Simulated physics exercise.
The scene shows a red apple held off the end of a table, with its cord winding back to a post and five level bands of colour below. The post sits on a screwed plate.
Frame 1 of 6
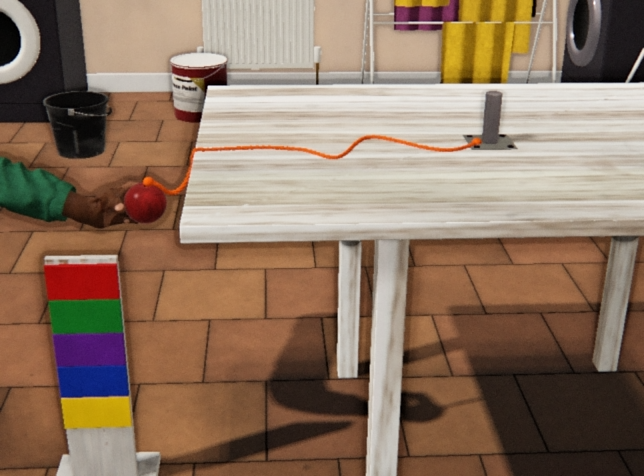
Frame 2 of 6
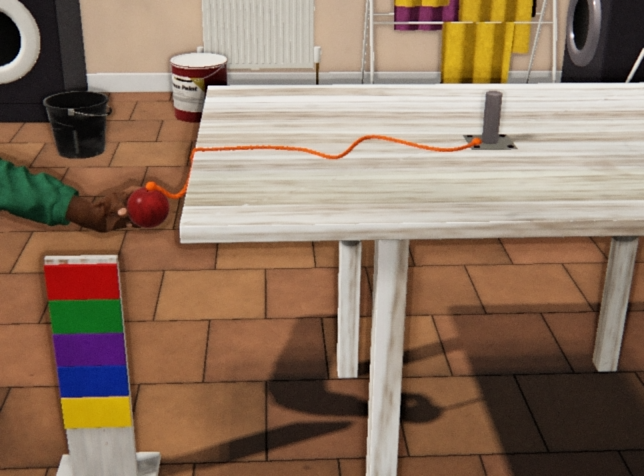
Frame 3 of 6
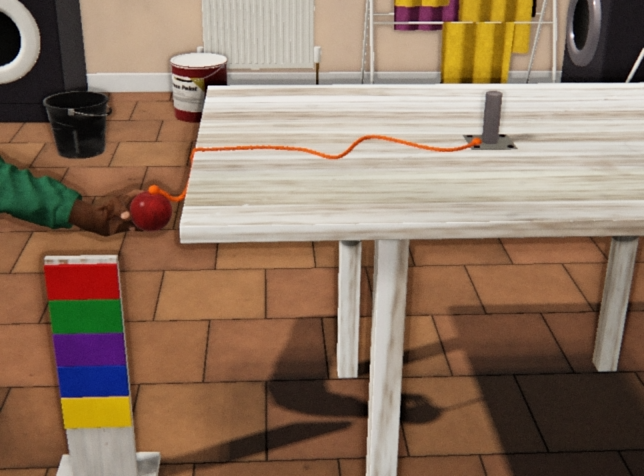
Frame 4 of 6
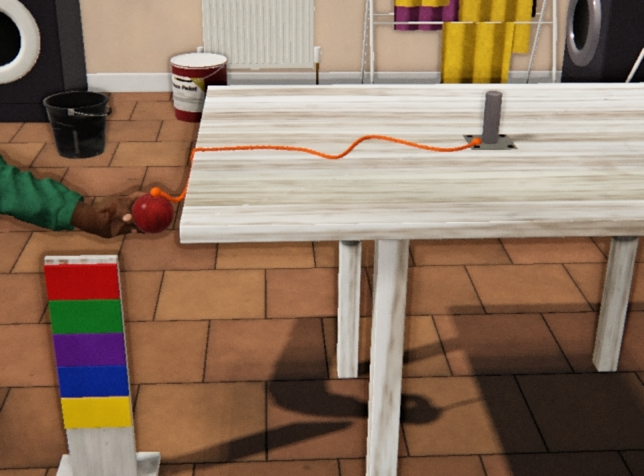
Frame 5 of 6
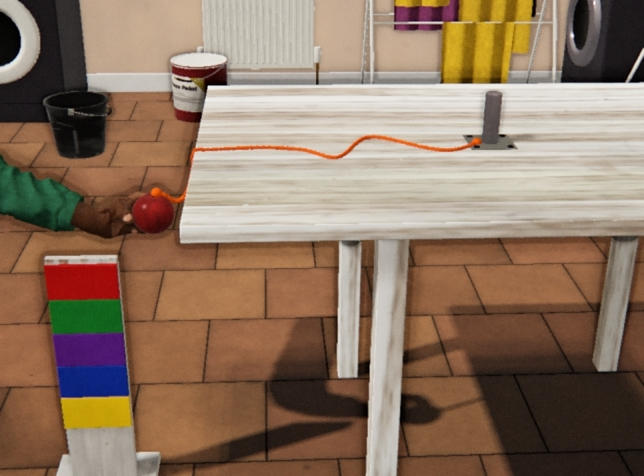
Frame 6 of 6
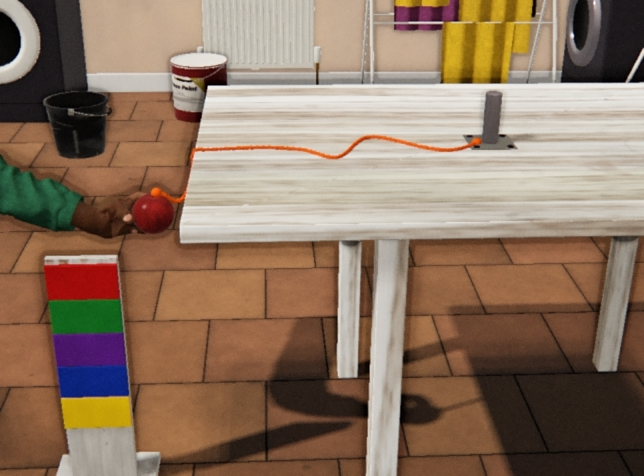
A hand holding a corded red apple shifts slightly right beside the table's left end.
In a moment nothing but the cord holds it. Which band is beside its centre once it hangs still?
The green band.
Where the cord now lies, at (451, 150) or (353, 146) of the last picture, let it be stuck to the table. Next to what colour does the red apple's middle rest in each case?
In order: Green; red.
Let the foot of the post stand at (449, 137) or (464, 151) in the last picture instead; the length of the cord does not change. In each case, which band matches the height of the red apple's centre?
Result 1: Purple. Result 2: Purple.
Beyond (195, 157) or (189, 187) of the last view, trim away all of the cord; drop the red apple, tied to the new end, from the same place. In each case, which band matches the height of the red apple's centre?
No band; red.
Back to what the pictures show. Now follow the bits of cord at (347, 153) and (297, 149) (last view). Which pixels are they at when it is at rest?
(295, 149) and (229, 151).
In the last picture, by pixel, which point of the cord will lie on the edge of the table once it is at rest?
Look close to (264, 148) - that's the one.
Soon after, apple near (225, 293); level with red.
Then, apple near (180, 307); level with green.
At rest, apple near (193, 311); level with green. The green one.
